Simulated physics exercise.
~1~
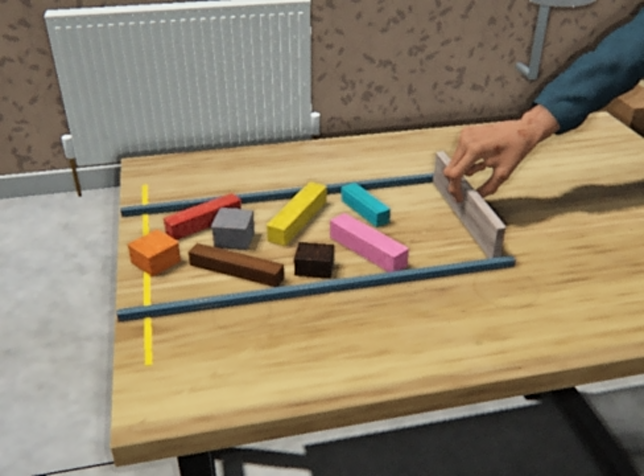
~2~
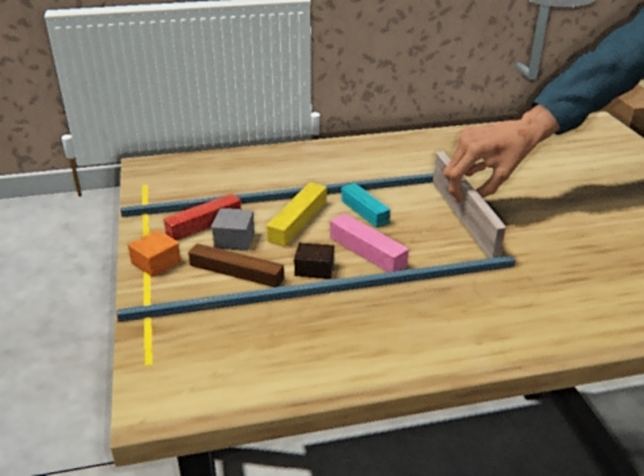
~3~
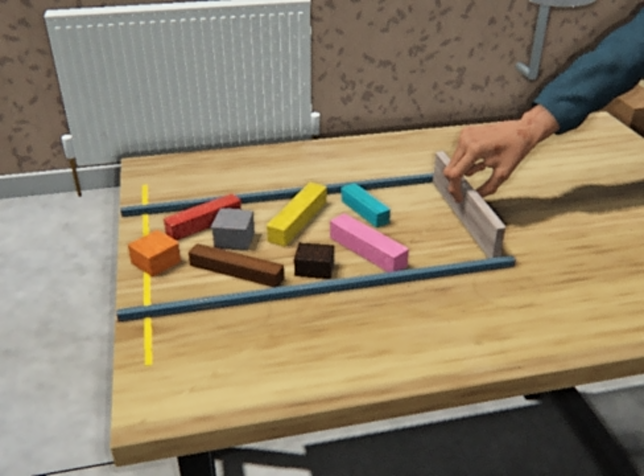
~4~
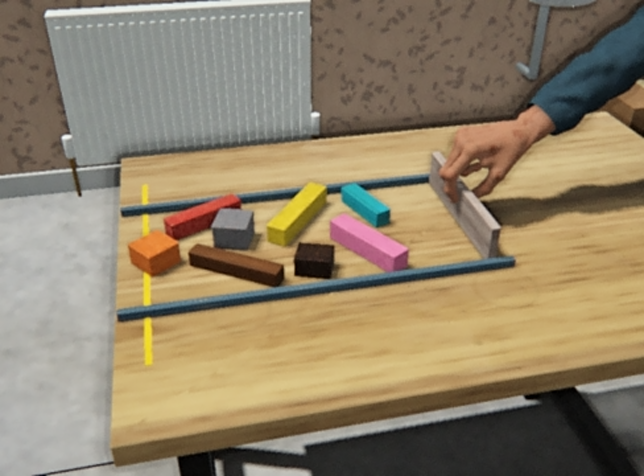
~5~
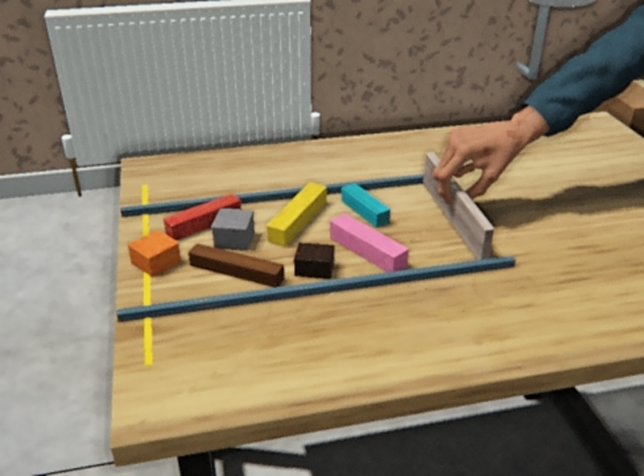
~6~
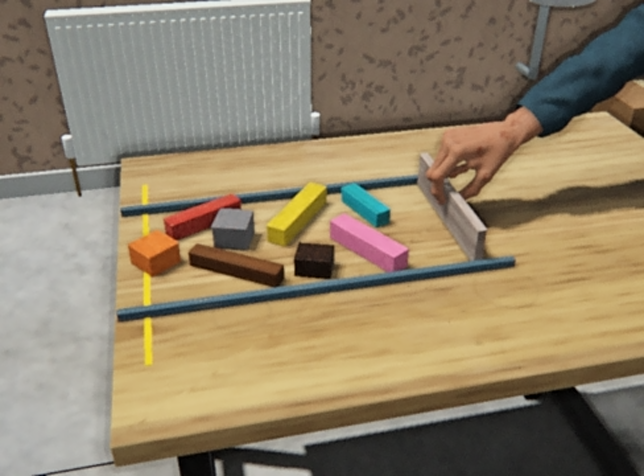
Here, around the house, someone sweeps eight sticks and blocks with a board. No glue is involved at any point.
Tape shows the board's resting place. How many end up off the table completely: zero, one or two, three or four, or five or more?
Odds are the fallen group will hold five or more.
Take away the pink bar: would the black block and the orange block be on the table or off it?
I'd say the black block stays where it is, while the orange block ends up down.
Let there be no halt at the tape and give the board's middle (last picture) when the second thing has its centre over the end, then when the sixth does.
Pixels in order: Roughly (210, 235), roughly (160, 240).
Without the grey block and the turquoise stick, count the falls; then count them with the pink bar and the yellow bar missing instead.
Tally per try: 4 / 4.
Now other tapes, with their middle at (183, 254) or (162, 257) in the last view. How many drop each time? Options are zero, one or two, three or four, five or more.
In order: Three to four, then 3 or 4.
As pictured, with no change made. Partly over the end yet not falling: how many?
1 of them.
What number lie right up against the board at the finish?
Number in contact with it: 2.
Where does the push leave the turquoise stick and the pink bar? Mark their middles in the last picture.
Close to (136, 231); the other close to (124, 275).
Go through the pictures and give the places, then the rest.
Orange block (155, 253); red bar (204, 217); brown stick (236, 265); board (466, 203); tape (146, 259), in the first frame.
Red bar (204, 217); black block (314, 260), in the second frame.
Brown stick (236, 265); turquoise stick (365, 205), in the third frame.
Orange block (155, 253); grey block (234, 229), in the fourth frame.
Red bar (204, 217); yellow bar (298, 213), in the fifth frame.
Orange block (155, 253); red bar (204, 217); brown stick (236, 265); board (449, 205); tape (146, 259), in the sixth frame.
Soon after, none off yet; orange block at rest near (155, 253); red bar at rest near (204, 217); brown stick moving near (232, 267).
In the end, the number that fall off is five or more; gone, yellow bar, black block, grey block, brown stick, red bar and orange block.
